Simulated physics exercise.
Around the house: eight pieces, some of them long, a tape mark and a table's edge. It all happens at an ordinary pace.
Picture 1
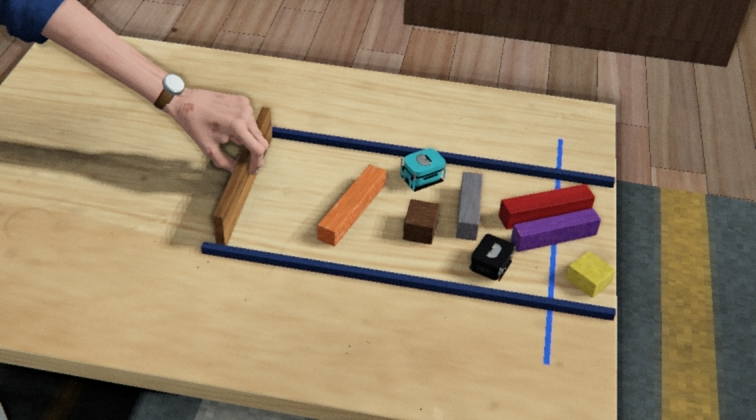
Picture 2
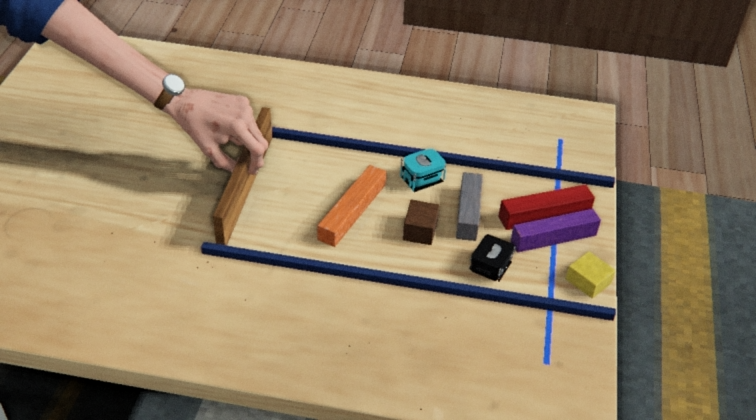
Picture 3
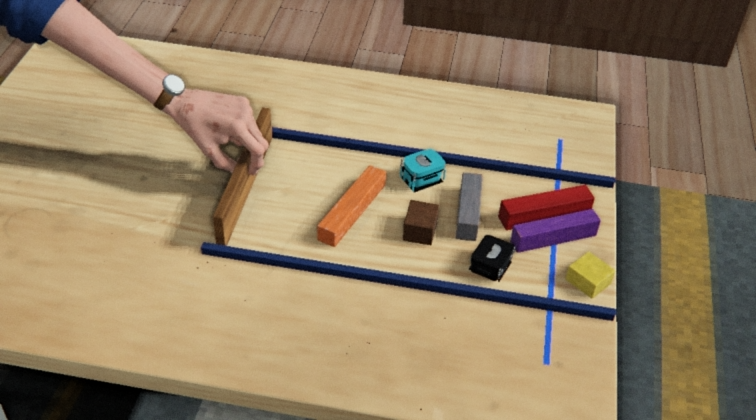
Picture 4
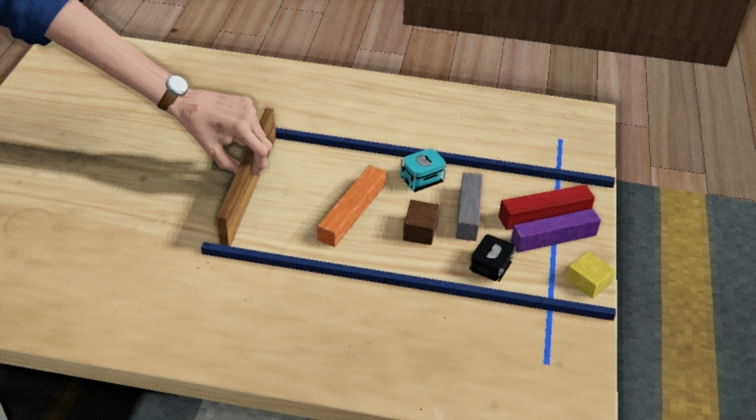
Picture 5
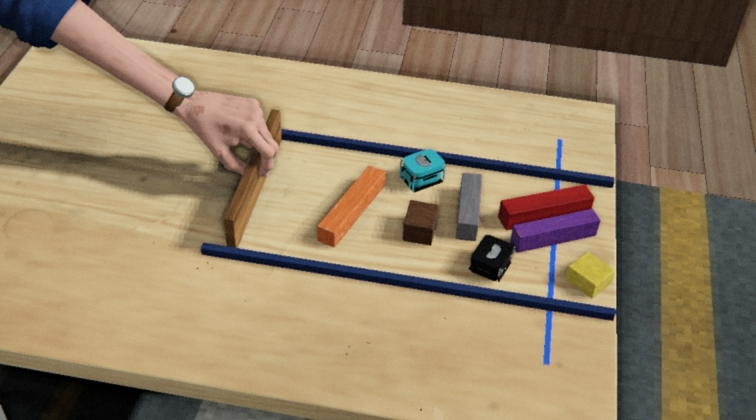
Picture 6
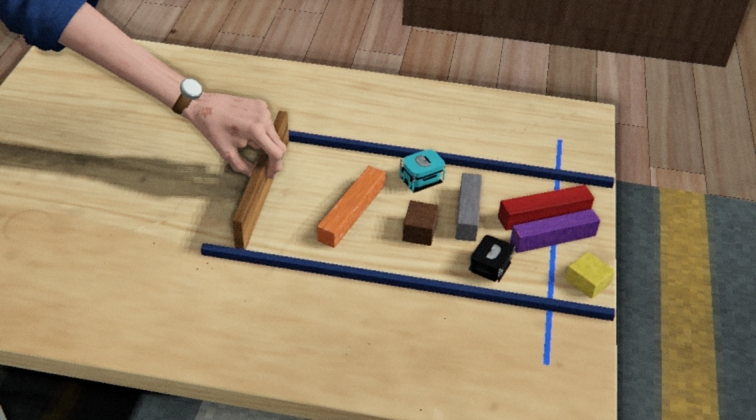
A hand with a wristwatch holds a brown wooden board upright on a pale wooden table, seen from above at an angle, and slides it slightly rightward between two dark blue rails. To its right sit an orange bar, teal and black objects, a brown block, a grey bar, red and purple bars by a blue line, and a yellow block. Those pieces and the camera stay still.
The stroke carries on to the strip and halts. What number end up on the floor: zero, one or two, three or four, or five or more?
The number that fall off is three or four.
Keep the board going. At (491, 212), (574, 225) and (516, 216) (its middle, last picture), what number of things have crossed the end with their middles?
Past the end: 0, 4 and 0.
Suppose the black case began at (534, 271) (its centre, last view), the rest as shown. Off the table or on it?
Then it is kept.
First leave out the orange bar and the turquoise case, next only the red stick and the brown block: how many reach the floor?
The counts: 1 and 1.
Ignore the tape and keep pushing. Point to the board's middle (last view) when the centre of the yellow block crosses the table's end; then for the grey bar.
At (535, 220) for the yellow block; at (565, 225) for the grey bar.
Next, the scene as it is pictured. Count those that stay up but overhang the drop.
That would be 1.
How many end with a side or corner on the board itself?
In contact: 2.
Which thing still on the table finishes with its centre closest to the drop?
Foremost is the grey bar.
Soon after, none off yet; yellow block at rest near (590, 275); purple bar at rest near (555, 231); red stick at rest near (546, 207).
Then, none off yet; yellow block at rest near (590, 275); purple bar moving near (559, 236); red stick moved a little near (569, 205).
At rest, the number that fall off is three or four; fallen, red stick, purple bar and yellow block.
